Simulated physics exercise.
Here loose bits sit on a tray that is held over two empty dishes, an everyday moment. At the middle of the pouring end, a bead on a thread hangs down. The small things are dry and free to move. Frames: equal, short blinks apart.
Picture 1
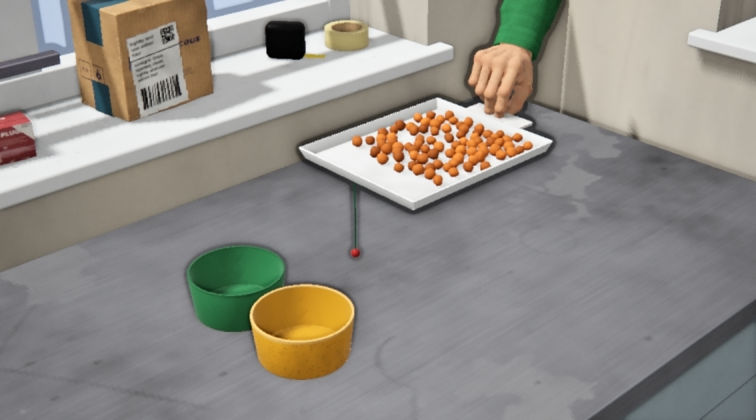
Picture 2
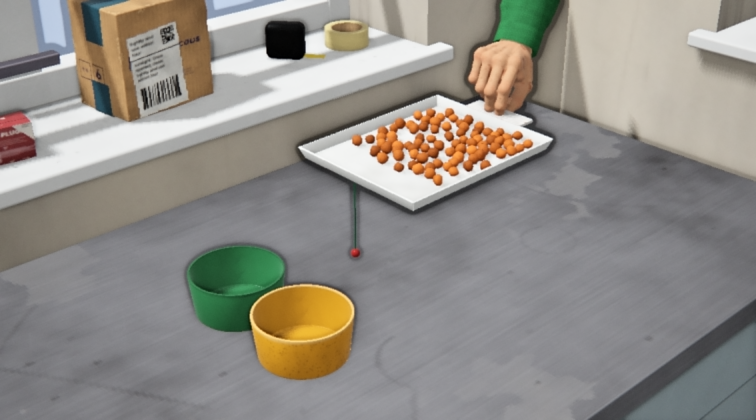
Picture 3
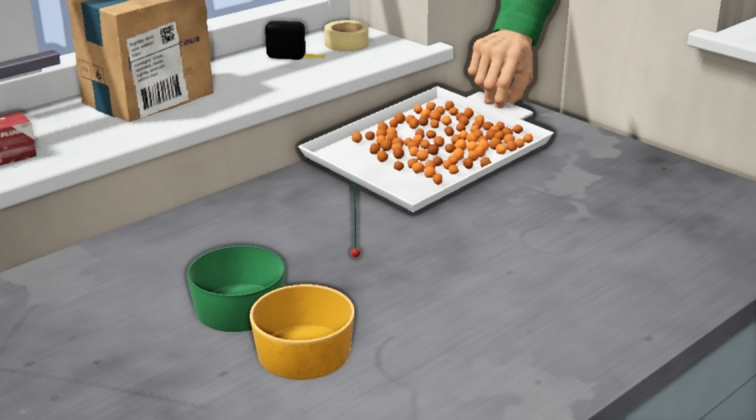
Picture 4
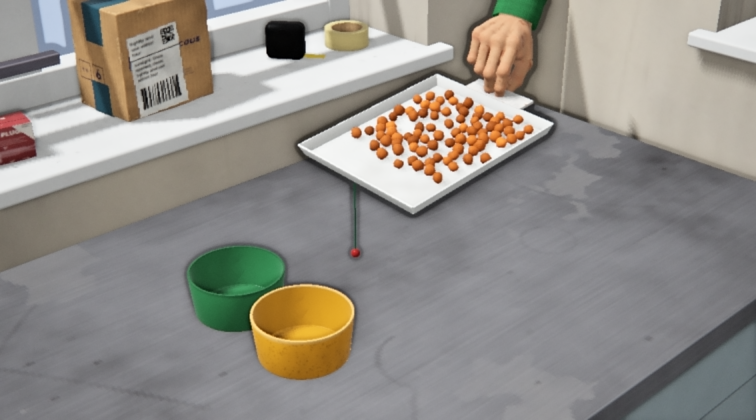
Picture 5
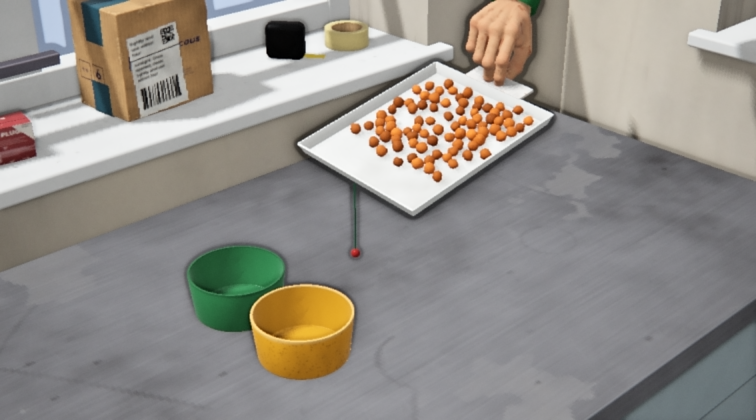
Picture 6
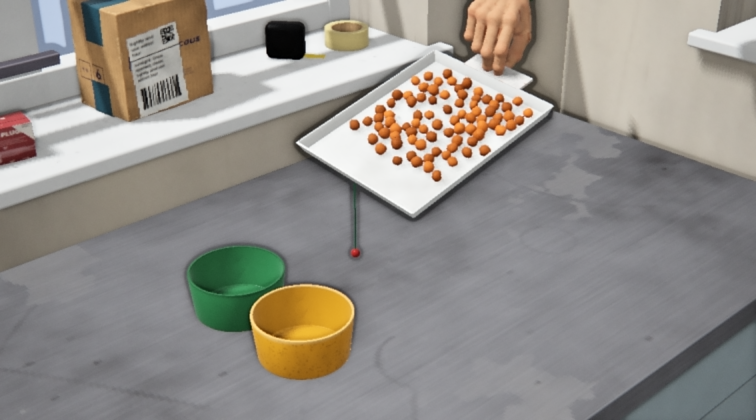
A hand in a green sleeve lifts the far end of a white tray of orange-brown coated peanuts, seen from above a grey counter beside a windowsill. A green dish and a yellow one sit empty at lower left, below a red bead on a thread, with a cardboard box and tape behind. The tray gradually tilts toward its near right corner, the peanuts shifting slightly, while the view stays still.
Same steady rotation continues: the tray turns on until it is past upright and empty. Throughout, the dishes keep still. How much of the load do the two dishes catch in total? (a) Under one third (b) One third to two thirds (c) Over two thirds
Under one third.
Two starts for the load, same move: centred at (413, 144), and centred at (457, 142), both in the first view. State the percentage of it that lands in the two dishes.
First case: Some 0 %; second case: Some 0 %.
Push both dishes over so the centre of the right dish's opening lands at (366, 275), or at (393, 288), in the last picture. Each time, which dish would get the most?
Well, the first time it's the one placed on the right, and the second time it's the one placed on the right.
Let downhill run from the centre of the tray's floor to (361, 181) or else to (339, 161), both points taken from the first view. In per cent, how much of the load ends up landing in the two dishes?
First case: 10 %; second case: 0 %.
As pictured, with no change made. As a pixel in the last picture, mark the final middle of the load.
The centre settles at about (390, 348).
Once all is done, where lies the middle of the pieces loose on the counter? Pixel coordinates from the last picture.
Check roughly (391, 348) and you'll find the middle.
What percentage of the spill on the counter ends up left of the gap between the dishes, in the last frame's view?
Close to 0 per cent.
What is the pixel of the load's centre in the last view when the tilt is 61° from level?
In the last view the centre sits at roughly (396, 186).
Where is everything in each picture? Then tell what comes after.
In the first picture, corners of the pouring end (306, 148) and (413, 198), level; middle of the load (456, 146), coated peanuts; left dish (198, 304); right dish (263, 349); bead on its thread (356, 253).
In the second picture, corners of the pouring end (306, 147) and (413, 199), level; middle of the load (456, 144).
In the third picture, corners of the pouring end (305, 146) and (413, 201), tipped barely, lowest at the right corner; middle of the load (456, 140).
In the fourth picture, corners of the pouring end (305, 145) and (413, 203), tipped a little, lowest at the right corner; middle of the load (456, 133).
In the fifth picture, corners of the pouring end (304, 143) and (412, 206), tipped a little, lowest at the right corner; middle of the load (455, 127).
In the sixth picture, corners of the pouring end (303, 142) and (412, 208), tipped clearly, lowest at the right corner; middle of the load (437, 124); left dish (198, 304); right dish (263, 349).
Just after the last frame, tray tipped steeply; the larger part on the tray; about a tenth outside both; about a tenth in the air.
A moment on, tray tipped right over; just a few on the tray; just a few in the right dish; the larger part outside both; about a tenth in the air.
Further on, tray tipped past a quarter turn; just a few in the right dish; almost all outside both.
When it is over, tray tipped past a quarter turn; just a few in the right dish; not one in the left dish; almost all outside both.
